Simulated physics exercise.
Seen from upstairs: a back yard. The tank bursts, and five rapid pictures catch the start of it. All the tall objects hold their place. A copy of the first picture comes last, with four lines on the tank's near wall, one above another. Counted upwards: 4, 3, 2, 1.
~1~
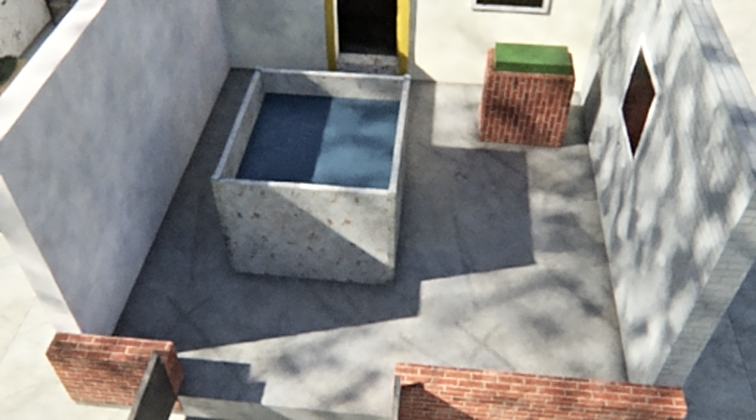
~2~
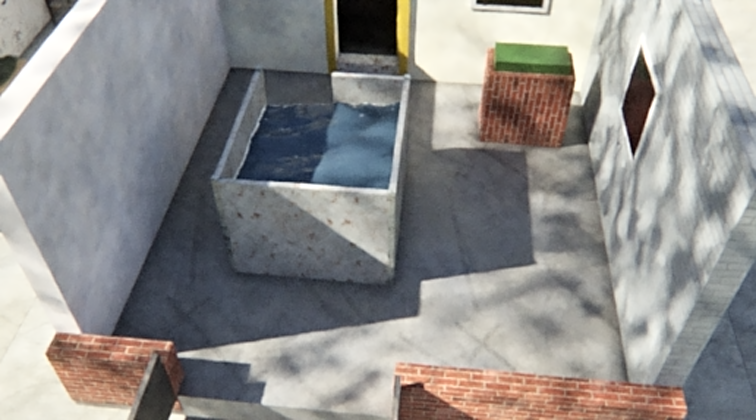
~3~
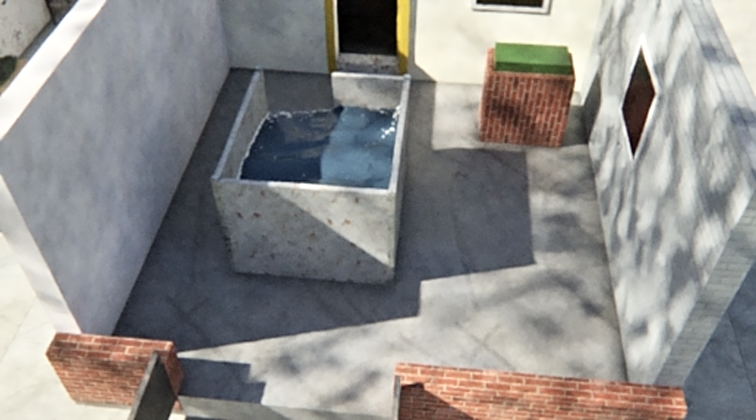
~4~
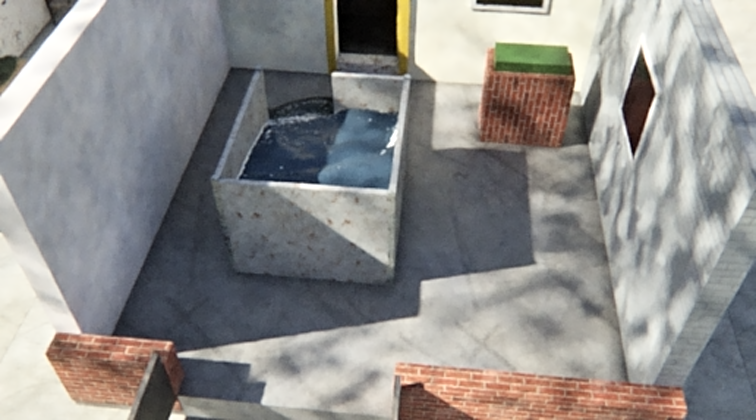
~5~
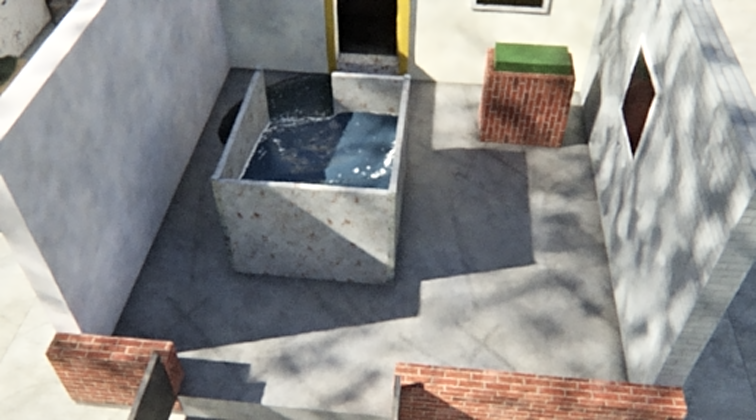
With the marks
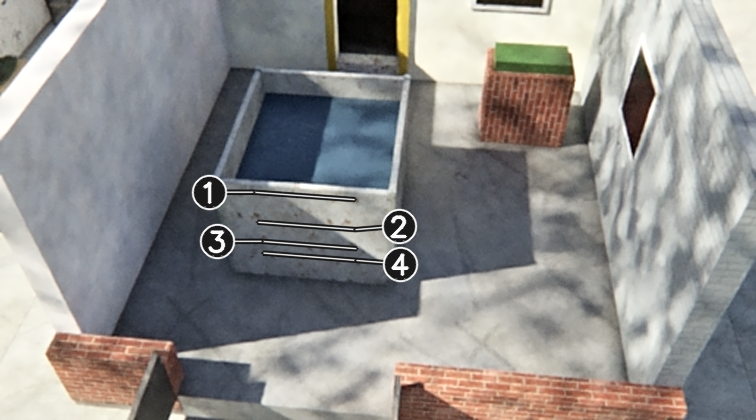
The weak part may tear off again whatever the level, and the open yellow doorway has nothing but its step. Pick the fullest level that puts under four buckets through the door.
It is 3.
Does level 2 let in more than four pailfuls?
Yes, it does.
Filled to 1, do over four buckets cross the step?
Yes, that goes wrong.
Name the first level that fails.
That is level 2.
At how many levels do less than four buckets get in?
Two.
On the marked copy, 1 at (303, 195); 2 at (306, 225); 3 at (308, 245); 4 at (309, 256); from the bottom up 4, 3, 2, 1.
If 1 is chosen, dozens of bucketfuls pour in.
If 2 is chosen, about 11 bucketfuls get in.
If 3 is chosen, a bucket or two gets in.
If 4 is chosen, nothing gets over.
